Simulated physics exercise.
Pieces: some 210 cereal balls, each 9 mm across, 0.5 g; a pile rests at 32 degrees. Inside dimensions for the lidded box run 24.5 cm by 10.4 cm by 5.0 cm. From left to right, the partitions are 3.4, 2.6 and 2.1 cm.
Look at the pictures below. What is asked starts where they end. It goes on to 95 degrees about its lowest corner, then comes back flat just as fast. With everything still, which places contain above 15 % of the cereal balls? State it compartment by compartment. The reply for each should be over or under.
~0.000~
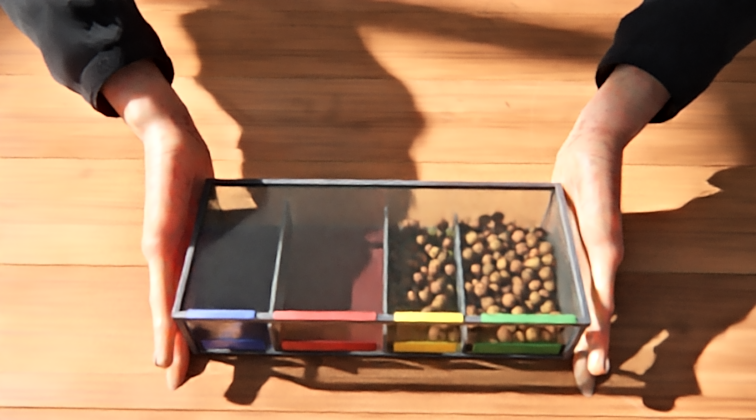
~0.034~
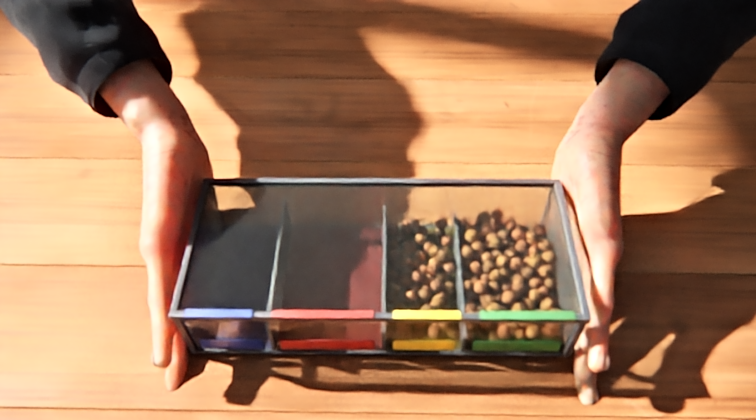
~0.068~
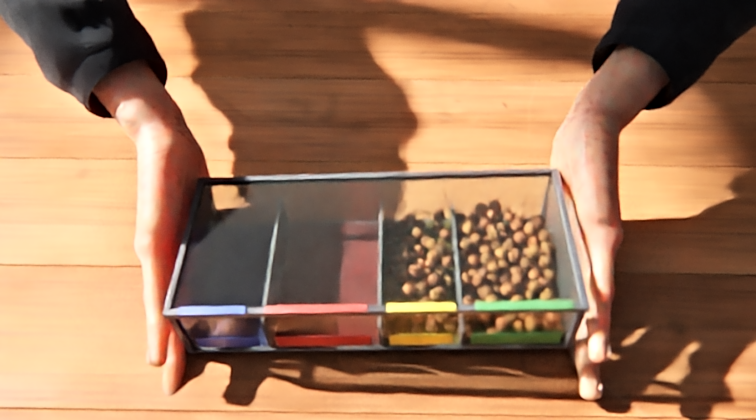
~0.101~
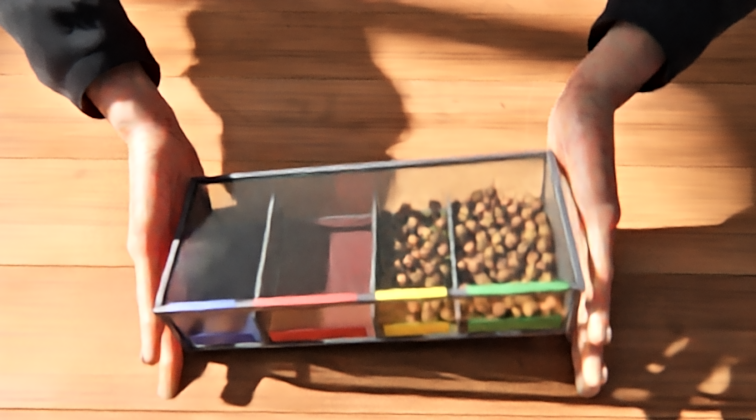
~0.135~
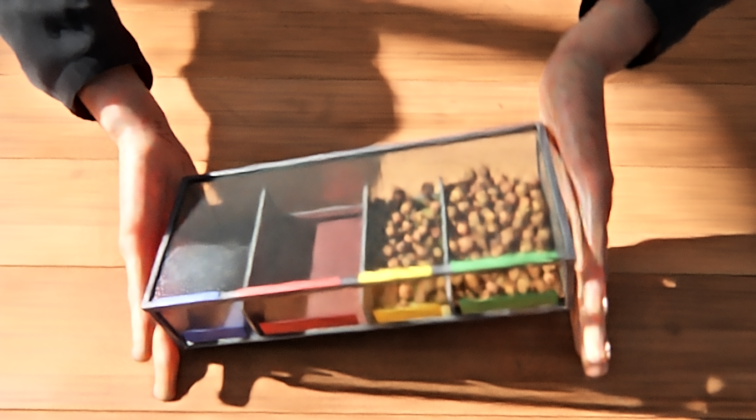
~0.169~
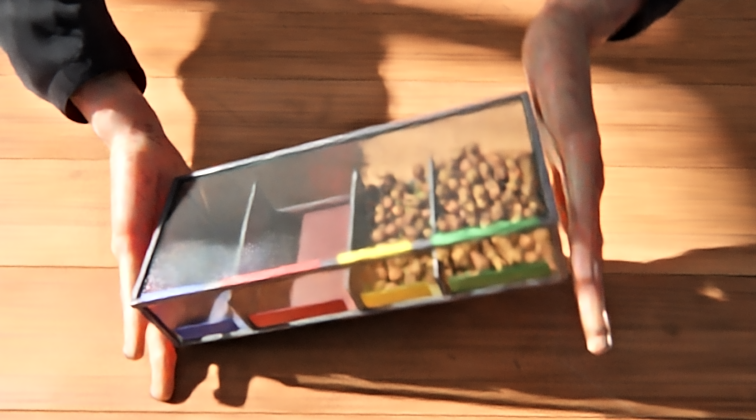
For red compartment it is over, for blue compartment it is over, for green compartment it is under, for yellow compartment it is over.
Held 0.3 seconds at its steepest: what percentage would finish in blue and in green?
Then: Blue 35; green 0.
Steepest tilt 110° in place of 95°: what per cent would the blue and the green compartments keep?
Blue 40 %, green 0 %.
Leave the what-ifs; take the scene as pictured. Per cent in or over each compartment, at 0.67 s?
Shares - red: 15; blue: 0; green: 30; yellow: 50.
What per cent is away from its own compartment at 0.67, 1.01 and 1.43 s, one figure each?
I'd put the three at close to 55, 90 and 90.
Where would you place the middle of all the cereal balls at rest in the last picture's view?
Centre at rest, approx.: (298, 252) px.
Then, at 0.67 s, tilt 94 degrees; red 15 %, green 30 %, yellow 50 %.
After 1.01 s, tilt 39 degrees; red 45 %, blue 30 %, yellow 20 %.
Then, at 1.43 s, tilt 0 degrees; red 45 %, blue 30 %, yellow 20 %.
At rest (1.8 s), red 45 %, blue 30 %, green 0 %, yellow 20 %.
